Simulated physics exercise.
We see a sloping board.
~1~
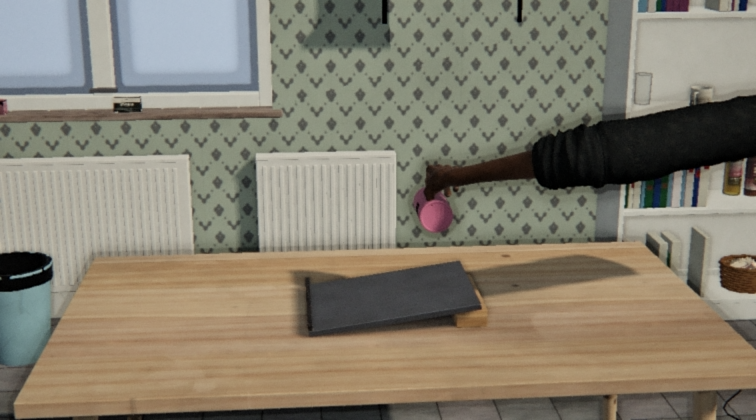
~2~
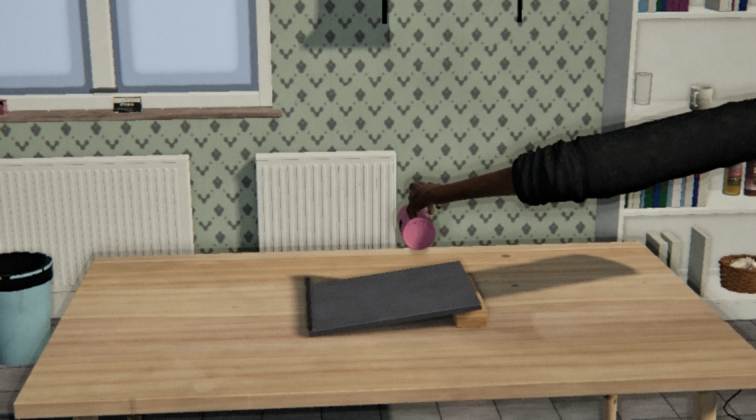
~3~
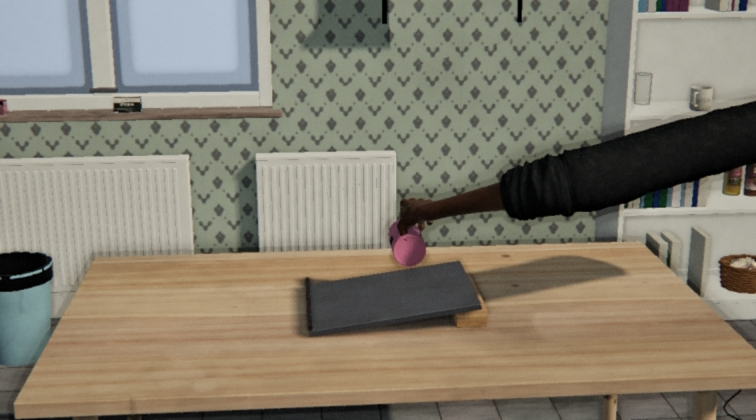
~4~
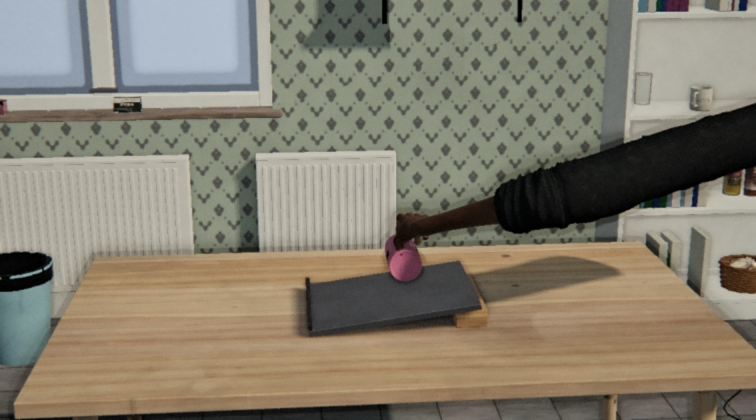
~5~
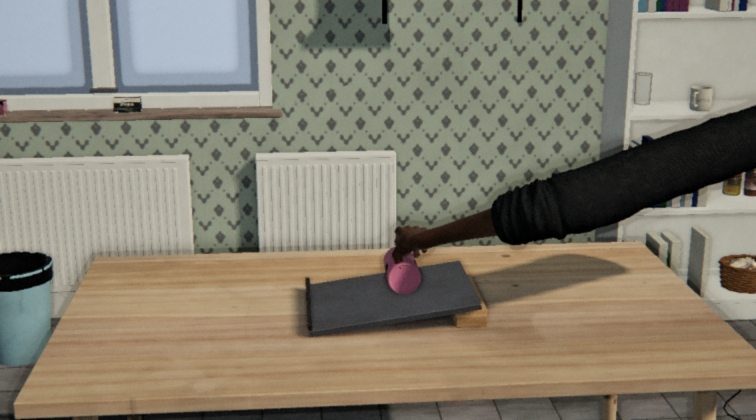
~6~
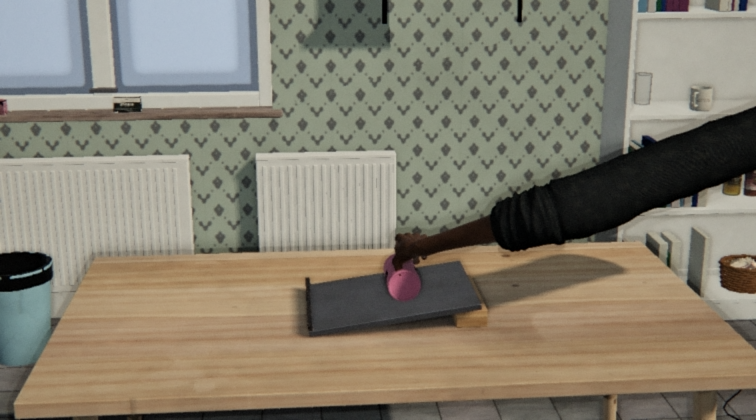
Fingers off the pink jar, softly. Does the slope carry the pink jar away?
The pink jar runs down the board.
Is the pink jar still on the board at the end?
It stops on the board.
Then, 0.60 s after the last picture, pink jar rolled about its own width near (361, 283).
Then, 0.80 s after the last picture, pink jar rolled well along near (323, 289).
At rest, moved from the start, pink jar. Seen from the same camera at the end, pink jar near (323, 289). The pink jar goes downhill.
